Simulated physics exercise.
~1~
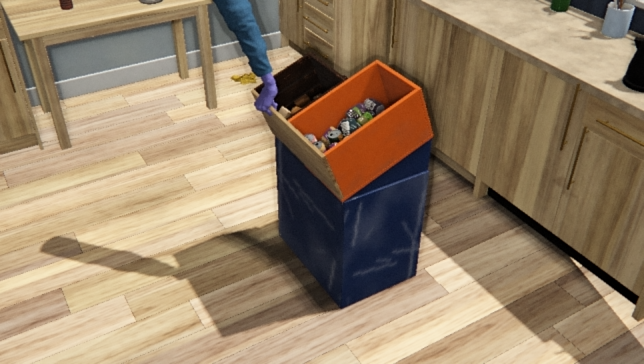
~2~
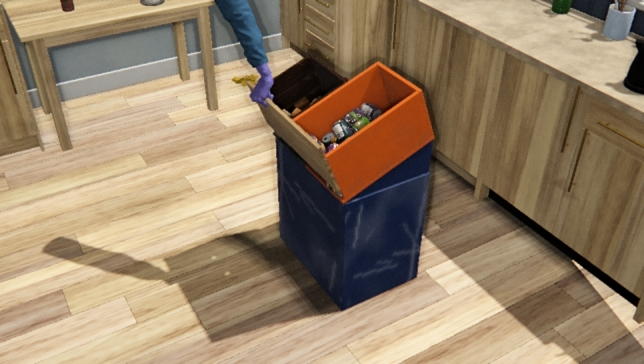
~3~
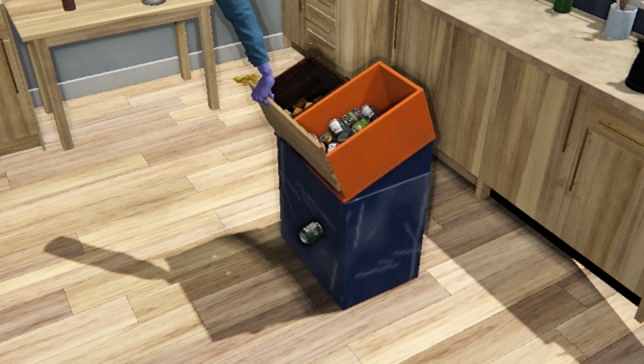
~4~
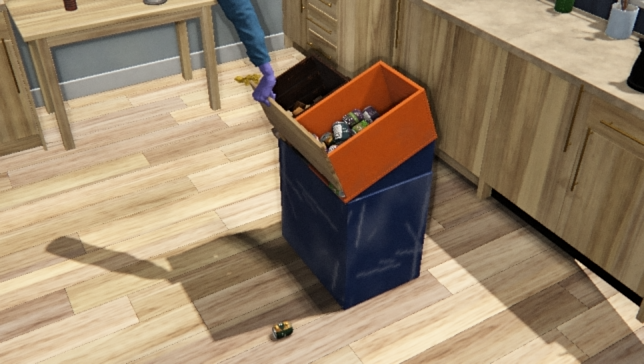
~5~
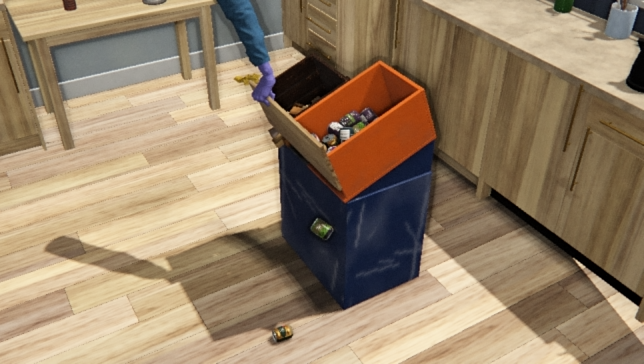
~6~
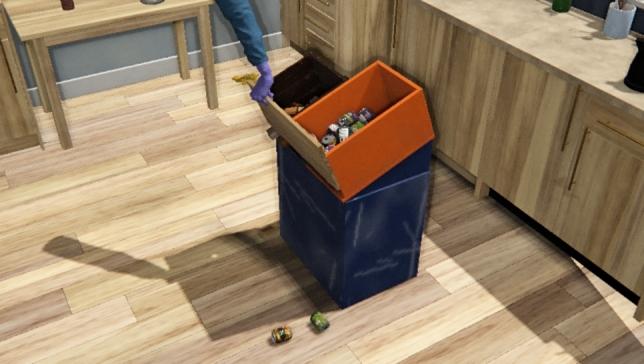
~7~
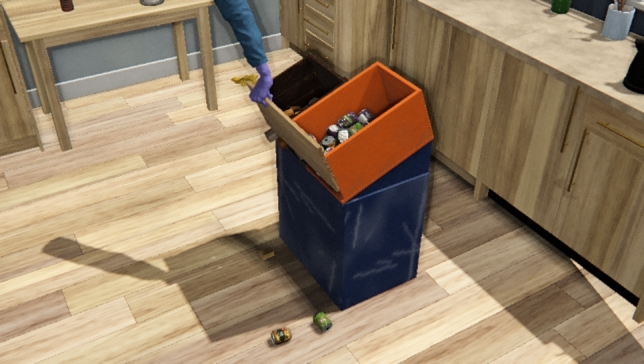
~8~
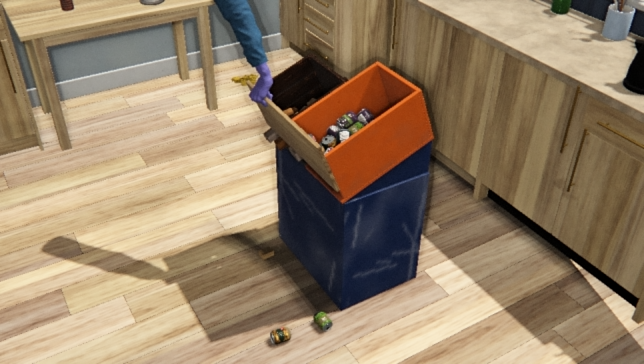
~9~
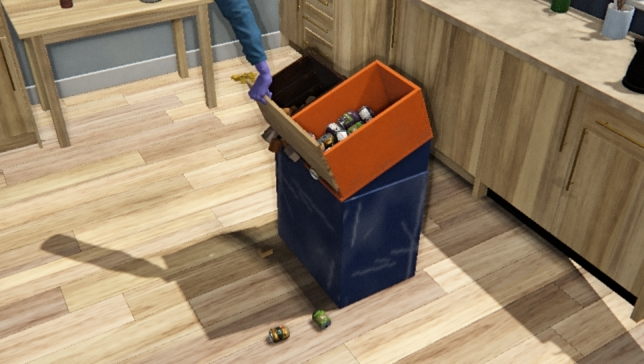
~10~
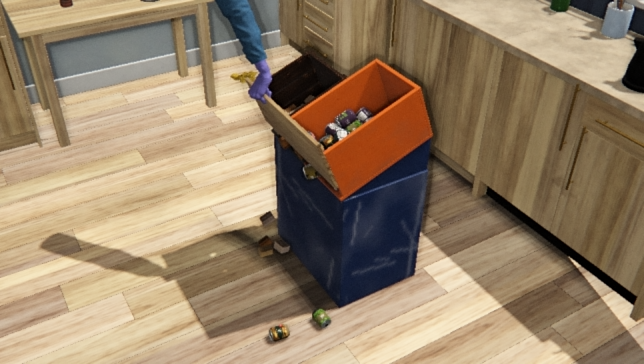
In a kitchen, a gloved hand lifts a gate, and two cans and several blocks fall.
